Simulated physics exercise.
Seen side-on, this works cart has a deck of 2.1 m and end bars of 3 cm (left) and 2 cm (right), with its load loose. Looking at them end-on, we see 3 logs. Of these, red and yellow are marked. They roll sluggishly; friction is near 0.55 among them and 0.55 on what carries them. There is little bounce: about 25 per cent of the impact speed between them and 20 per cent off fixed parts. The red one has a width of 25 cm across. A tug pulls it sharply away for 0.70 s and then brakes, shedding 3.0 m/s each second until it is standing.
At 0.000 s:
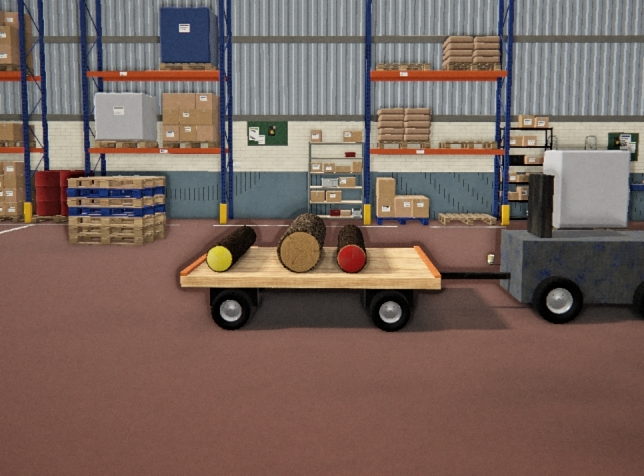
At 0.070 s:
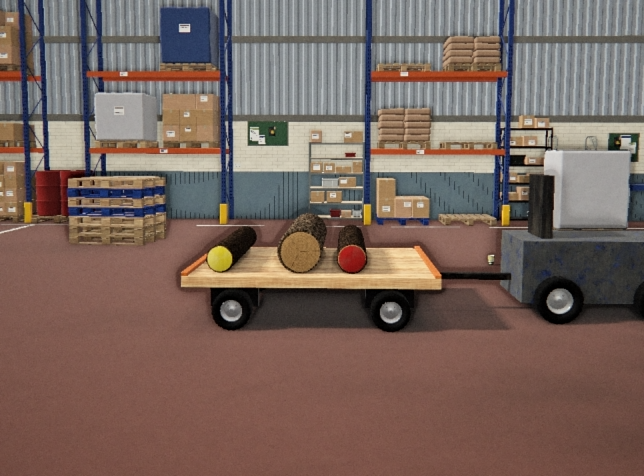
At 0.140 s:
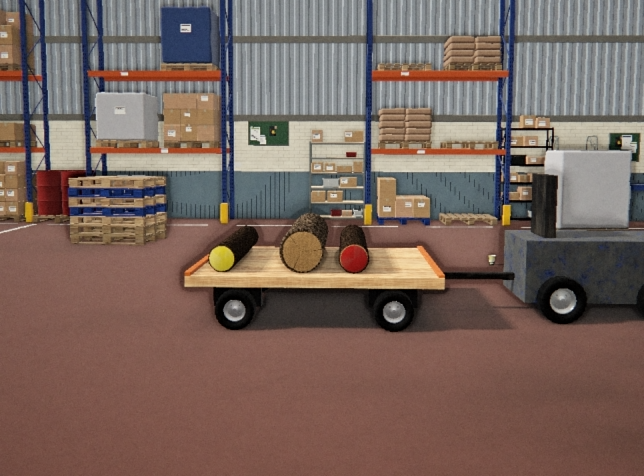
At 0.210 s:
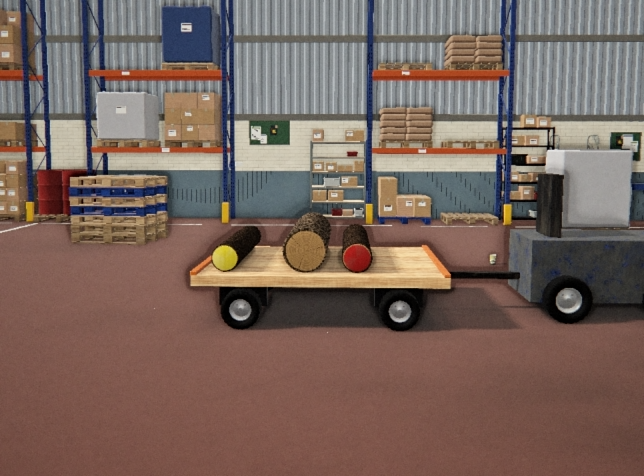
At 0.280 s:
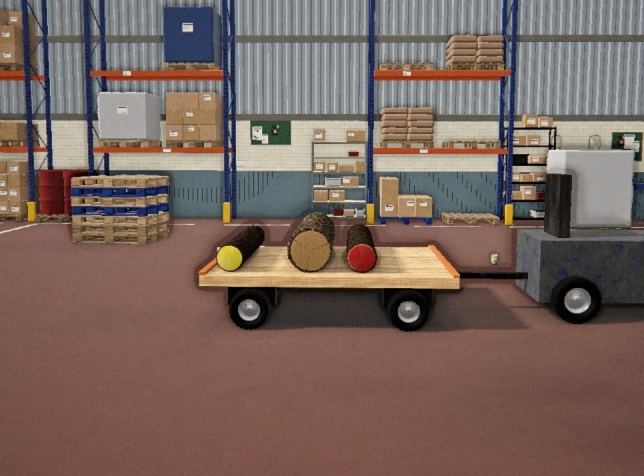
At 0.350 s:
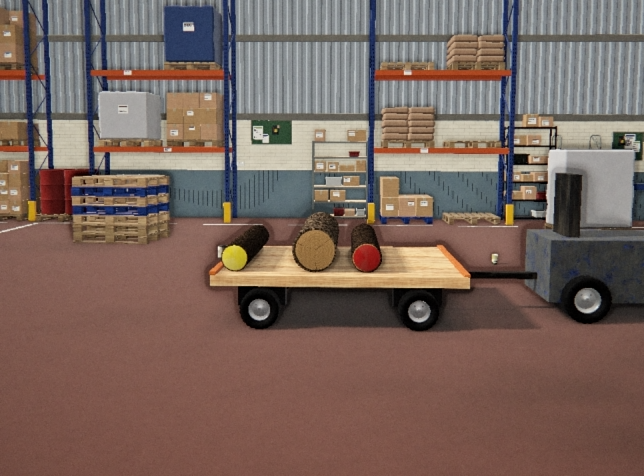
In a warehouse, a flat cart carrying three logs, one yellow-ended, one plain and one red-ended, stood still behind a grey vehicle, then rolled slowly to the right, the logs shifting slightly back along its deck.
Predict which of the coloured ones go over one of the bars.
As I see it, red rides it out; yellow bails out.
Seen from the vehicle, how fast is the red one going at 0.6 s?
Estimate: Some 1.5 m/s.
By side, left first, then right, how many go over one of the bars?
Result (left / right): 1 / 0.
Then, 0.6 s in, red is on the deck, 95 cm from the left bar, rolling left along the cart; yellow is on the deck, 5 cm from the left bar, rolling left along the cart; 0 gone from the cart.
Then, 0.7 s in, red is on the deck, 85 cm from the left bar, rolling left along the cart; yellow is over the left bar and falling; 1 gone from the cart.
Then, 0.8 s in, red is on the deck, 70 cm from the left bar, rolling left along the cart; yellow is over the left bar and falling; 1 gone from the cart.
Then, 0.9 s in, red is on the deck, 55 cm from the left bar, rolling left along the cart; yellow is over the left bar and falling; 1 gone from the cart.
In the end (3.3 s), red is on the deck, 95 cm from the right bar; yellow is over the left bar and down; 1 gone from the cart.
